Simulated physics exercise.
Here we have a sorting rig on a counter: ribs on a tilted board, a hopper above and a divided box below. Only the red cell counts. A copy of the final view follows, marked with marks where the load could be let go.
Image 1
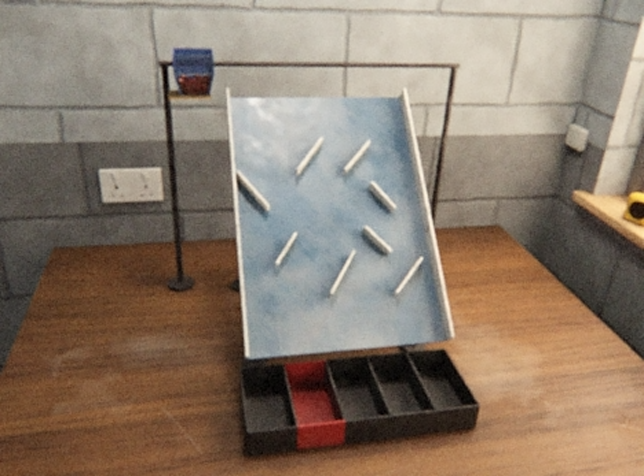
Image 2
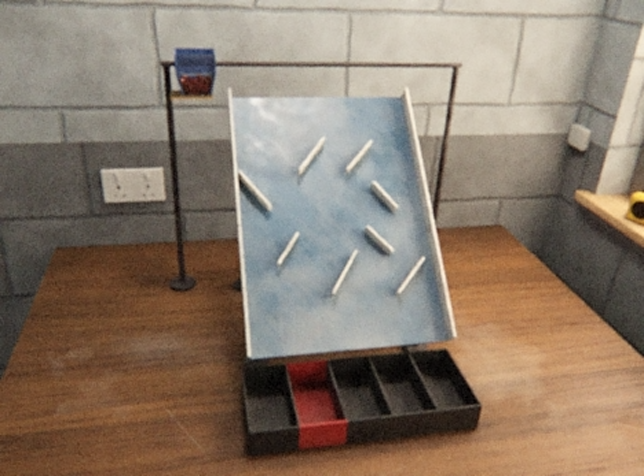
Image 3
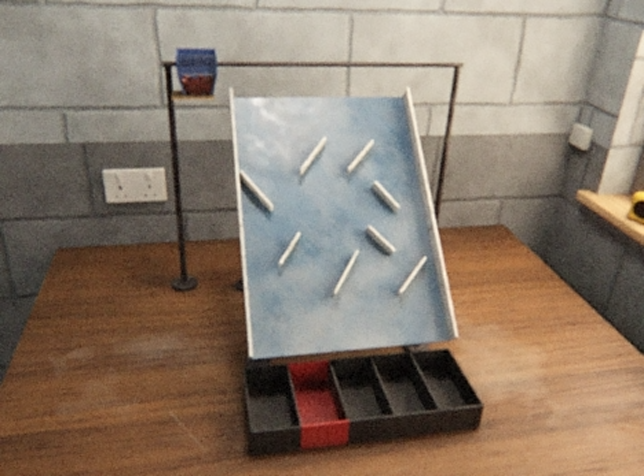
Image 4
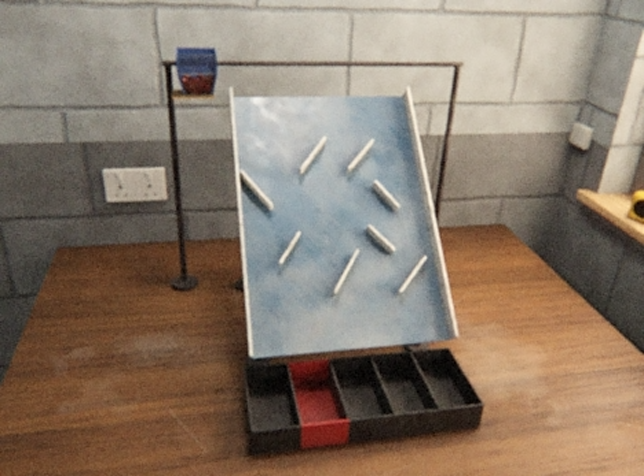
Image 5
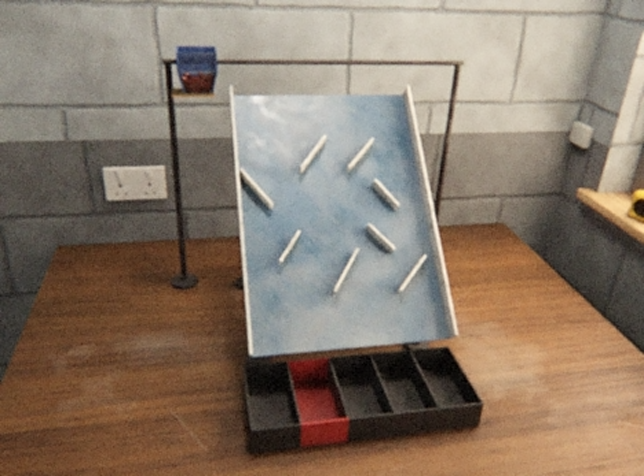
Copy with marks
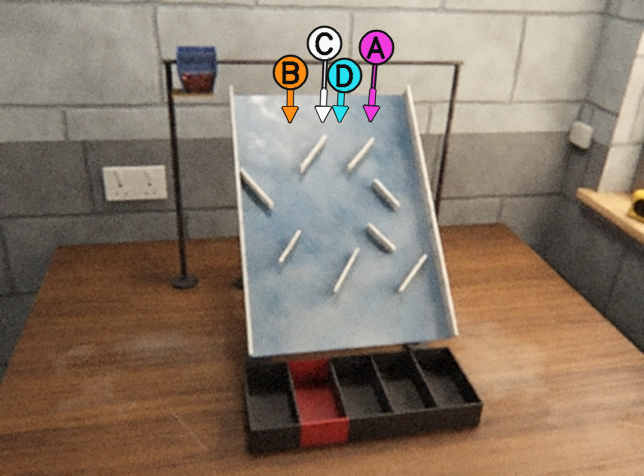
Tilted blue board with pale ribs standing on a wooden counter above a divided black box with one red cell, nothing moving.
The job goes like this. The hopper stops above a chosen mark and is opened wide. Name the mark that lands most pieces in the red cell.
Take D.
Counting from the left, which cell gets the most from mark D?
It is the second one.
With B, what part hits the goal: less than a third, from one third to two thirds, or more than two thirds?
Less than a third.
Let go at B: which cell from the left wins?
The first.
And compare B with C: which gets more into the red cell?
Here it is mark C.
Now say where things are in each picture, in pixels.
In the first frame, hopper (195, 87), kidney beans, door shut.
In the second frame, ribs (300, 169) to (324, 137), (347, 169) to (372, 140), (239, 171) to (271, 206).
In the third frame, ribs (375, 181) to (399, 207), (280, 263) to (299, 232), (369, 226) to (395, 251).
In the fourth frame, ribs (335, 293) to (358, 250), (401, 291) to (426, 257).
In the fifth frame, red cell (325, 431), number 2 of 5 from the left.
On the marked copy, mark A meets the board at (370, 115); mark B meets the board at (289, 116); mark C meets the board at (322, 116); mark D meets the board at (339, 116).
With A, roughly a quarter in the red cell, the larger part in other cells.
With B, roughly a quarter in the red cell, the larger part in other cells.
With C, roughly half in the red cell, roughly half in other cells.
With D, the larger part in the red cell, roughly a quarter in other cells.
